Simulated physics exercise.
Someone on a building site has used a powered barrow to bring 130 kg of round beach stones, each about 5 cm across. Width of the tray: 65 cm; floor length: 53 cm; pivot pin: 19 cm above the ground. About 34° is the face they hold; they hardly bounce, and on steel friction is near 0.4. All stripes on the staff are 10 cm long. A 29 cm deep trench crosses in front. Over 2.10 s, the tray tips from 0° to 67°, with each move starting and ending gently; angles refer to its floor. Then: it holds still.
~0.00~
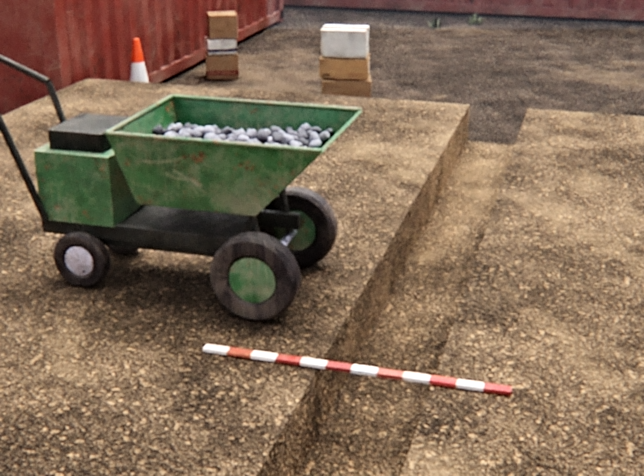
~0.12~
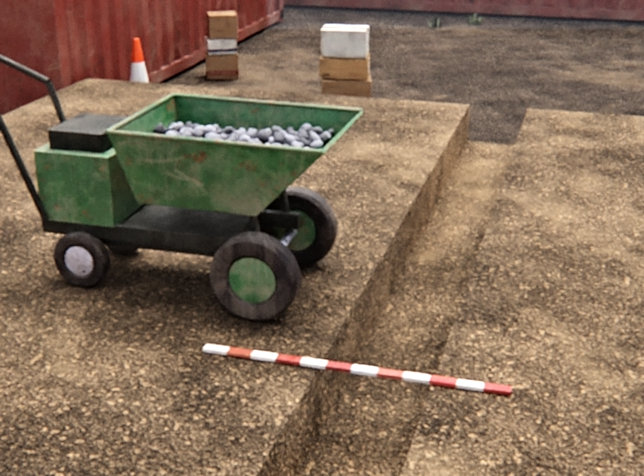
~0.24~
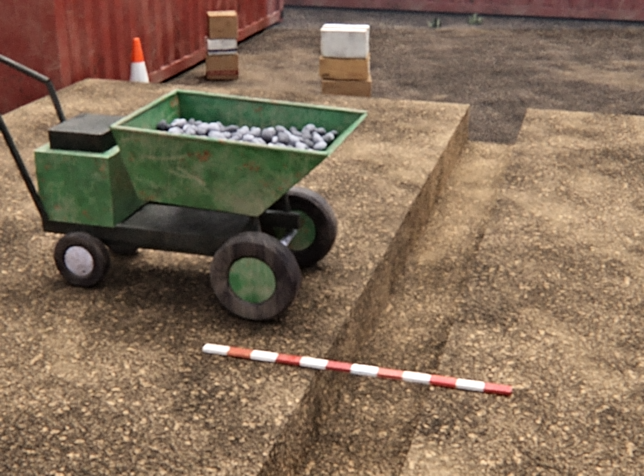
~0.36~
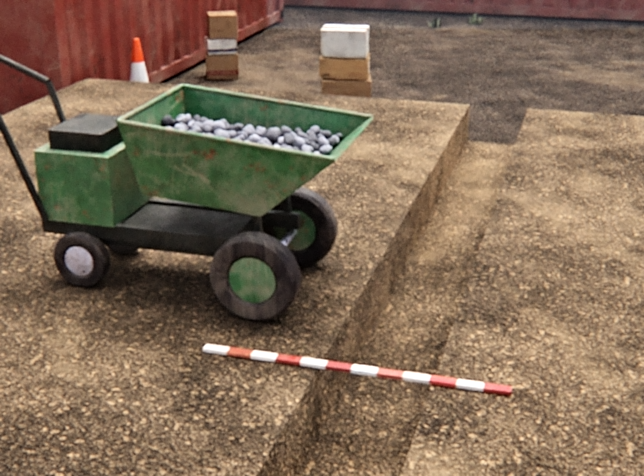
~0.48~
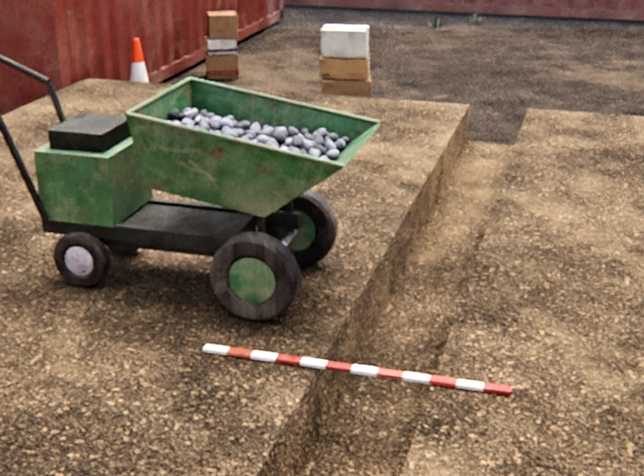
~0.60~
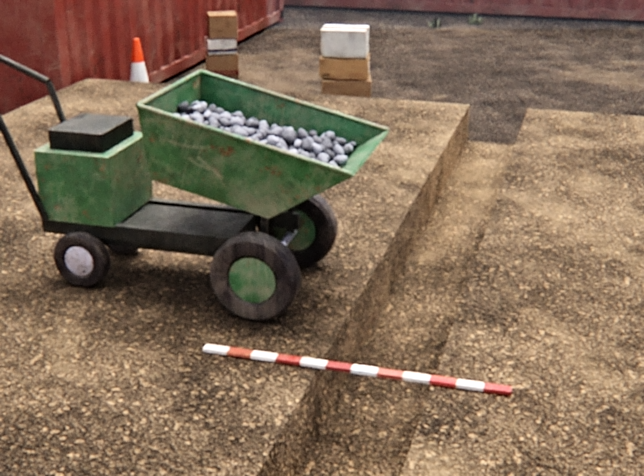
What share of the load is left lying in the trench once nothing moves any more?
About 57 per cent.
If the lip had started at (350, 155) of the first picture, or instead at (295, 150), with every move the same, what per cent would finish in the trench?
From the first place around 30 per cent, from the other around 85.
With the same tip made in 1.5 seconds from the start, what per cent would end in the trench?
Estimate: About 50 %.
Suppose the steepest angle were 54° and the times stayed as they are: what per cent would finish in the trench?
Share in trench: Approx. 55%.
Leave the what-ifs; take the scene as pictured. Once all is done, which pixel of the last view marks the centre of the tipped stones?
The middle should be near (449, 344).
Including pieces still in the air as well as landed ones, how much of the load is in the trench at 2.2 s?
About 30%.
After 1.6 s the floor is at 57°; 98 % in the tray, 1 % in the trench; the foremost stones are at (441, 283).
After 2.2 s the floor is at 67°; 36 % in the tray, 30 % in the trench, 34 % past the trench; the foremost stones are at (604, 328).
After 2.5 s the floor is at 67°; 12 % in the tray, 43 % in the trench, 45 % past the trench; the foremost stones are past the picture's edge.
After 4.5 s the floor is at 67°; 0 % in the tray, 57 % in the trench, 43 % past the trench; the foremost stones are past the picture's edge.
